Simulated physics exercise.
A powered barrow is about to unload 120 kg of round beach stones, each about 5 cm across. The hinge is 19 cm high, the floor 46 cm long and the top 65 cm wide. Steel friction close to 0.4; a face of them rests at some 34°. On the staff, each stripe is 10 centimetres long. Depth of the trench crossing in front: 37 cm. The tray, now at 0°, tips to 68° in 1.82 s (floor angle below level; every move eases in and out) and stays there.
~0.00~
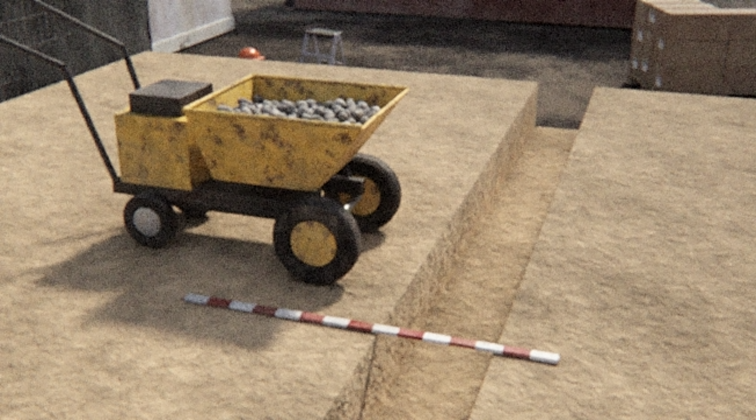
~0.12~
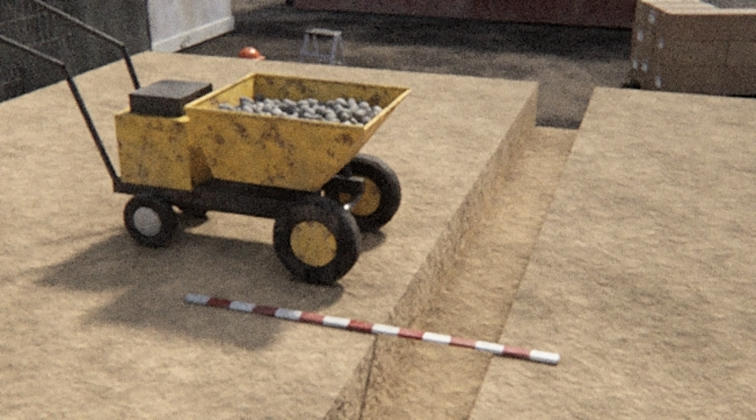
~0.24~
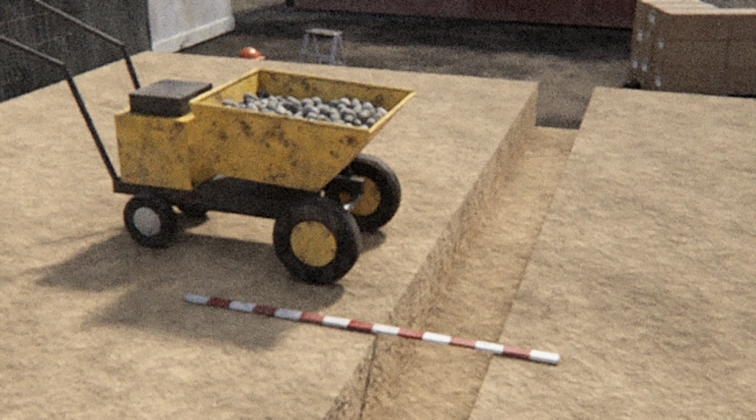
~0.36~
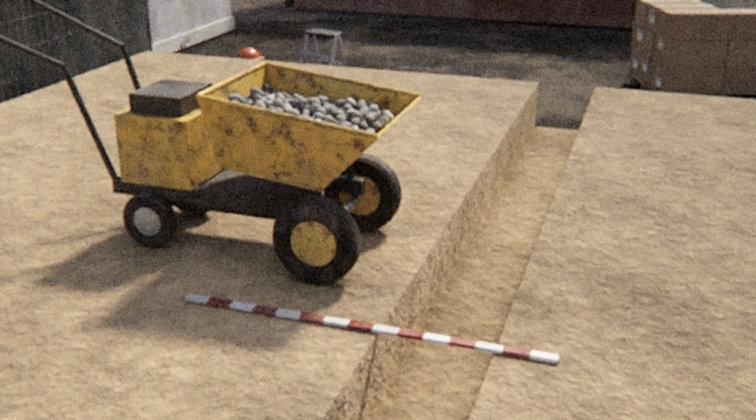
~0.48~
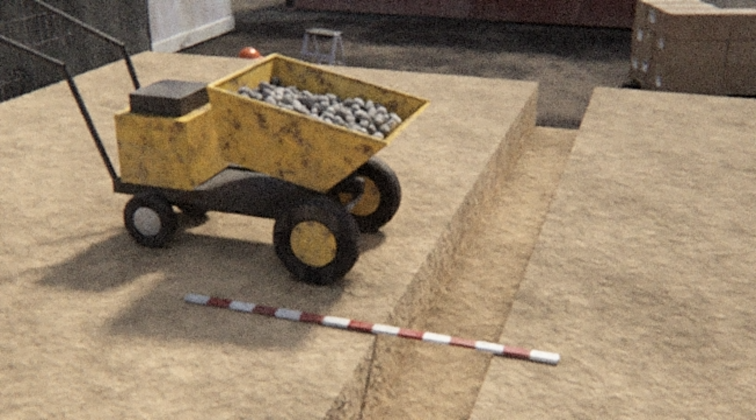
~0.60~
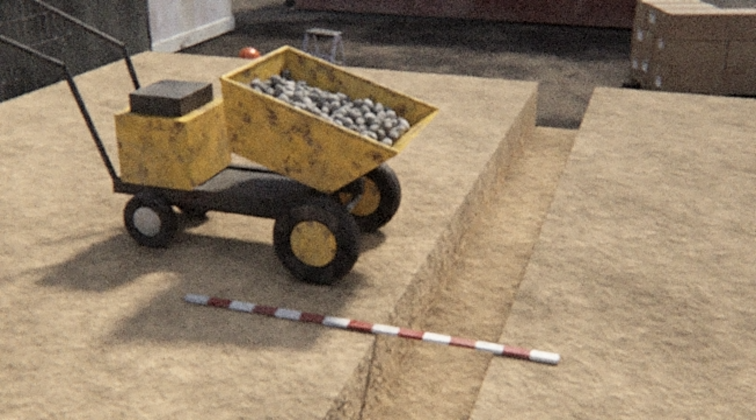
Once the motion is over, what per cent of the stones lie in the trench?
89 %.
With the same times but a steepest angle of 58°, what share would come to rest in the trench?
About 65 per cent would end up in the trench.
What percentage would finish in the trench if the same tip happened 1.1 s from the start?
Around 80 per cent would end in the trench.
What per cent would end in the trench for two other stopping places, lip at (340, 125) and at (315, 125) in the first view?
I'd say some 100 per cent and some 100 per cent.
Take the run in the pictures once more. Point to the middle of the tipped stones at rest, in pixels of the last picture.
Roughly at (486, 335).
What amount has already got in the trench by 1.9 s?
By that point it's something like 40 in a hundred.
After 1.4 s the floor is at 57°; 100 % in the tray; the foremost stones are at (461, 208).
After 1.9 s the floor is at 68°; 54 % in the tray, 39 % in the trench, 6 % past the trench; the foremost stones are at (578, 281).
After 2.3 s the floor is at 68°; 27 % in the tray, 62 % in the trench, 11 % past the trench; the foremost stones are at (635, 294).
After 4.2 s the floor is at 68°; 0 % in the tray, 89 % in the trench, 11 % past the trench; the foremost stones are at (654, 289).
